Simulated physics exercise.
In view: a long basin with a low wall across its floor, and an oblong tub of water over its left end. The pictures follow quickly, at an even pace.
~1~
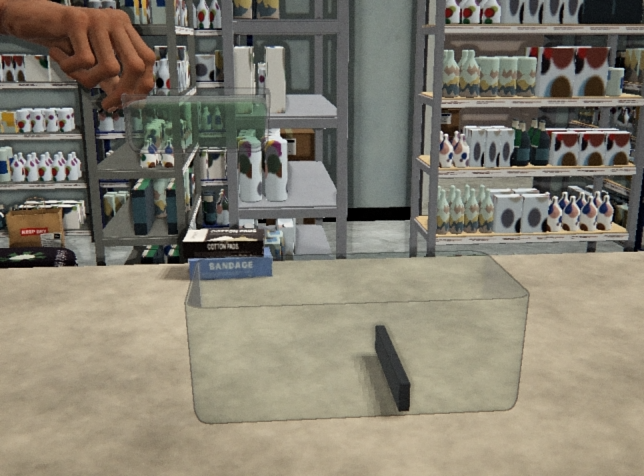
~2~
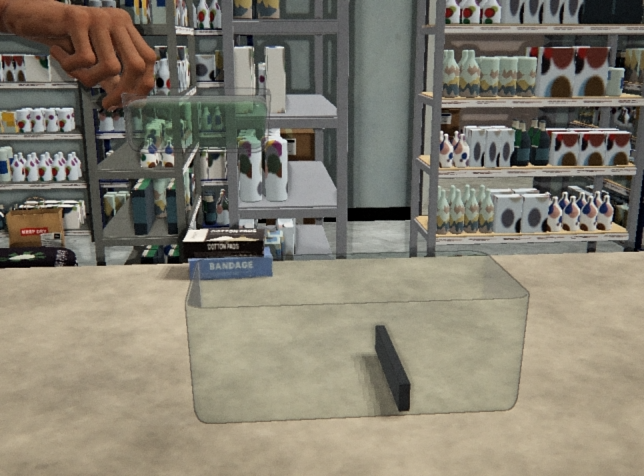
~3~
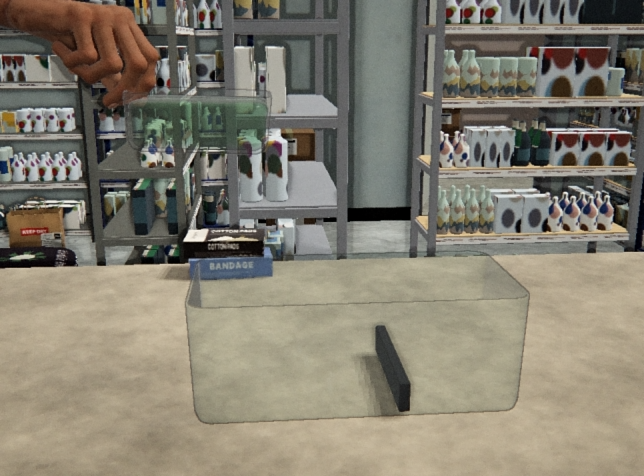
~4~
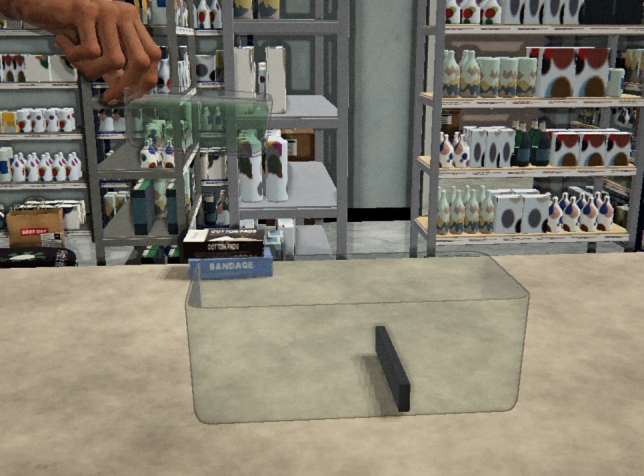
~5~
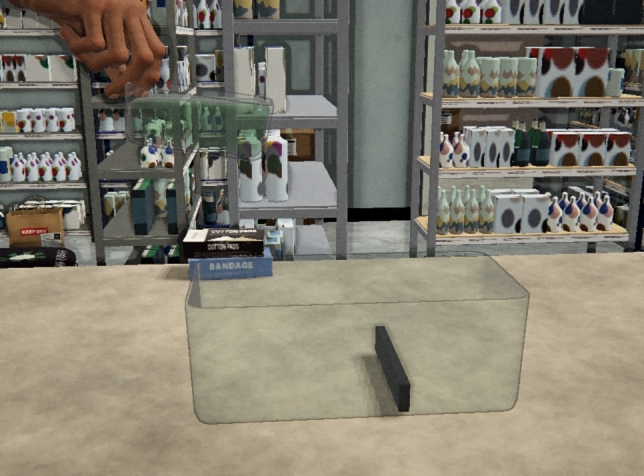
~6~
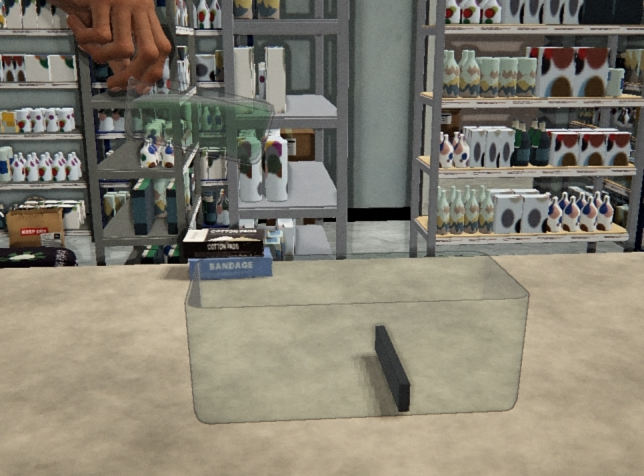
A hand slowly tilts a clear greenish tub rightward above the left of a long basin.
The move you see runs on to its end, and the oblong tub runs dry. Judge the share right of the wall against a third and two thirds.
In the end under a third is right of the wall.
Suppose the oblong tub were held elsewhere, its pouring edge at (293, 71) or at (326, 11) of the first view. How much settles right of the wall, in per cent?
The first gives 25 %, the second 65 %.
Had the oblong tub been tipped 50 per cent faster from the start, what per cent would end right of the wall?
Close to 15 per cent.
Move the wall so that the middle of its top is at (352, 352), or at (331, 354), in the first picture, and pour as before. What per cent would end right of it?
About 50 and 70 per cent.
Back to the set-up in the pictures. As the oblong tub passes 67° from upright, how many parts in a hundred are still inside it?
Near 30 %.
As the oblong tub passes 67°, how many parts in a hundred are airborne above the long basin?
Near 45 %.
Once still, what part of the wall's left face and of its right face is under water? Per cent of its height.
Near 40 on the left, 10 on the right.
A moment on, the tilt is 67° and 28 per cent is still to pour, 26 is left of the wall and 0 right of it.
Next, the tilt is 98° and 5 per cent is still to pour, 78 is left of the wall and 9 right of it.
Then the tilt is 103° and 0 per cent is still to pour, 87 is left of the wall and 11 right of it.
Later the tilt is 103° and 0 per cent is still to pour, 88 is left of the wall and 11 right of it.
In the end 88 per cent lies left of the wall, 11 right of it and 1 outside.
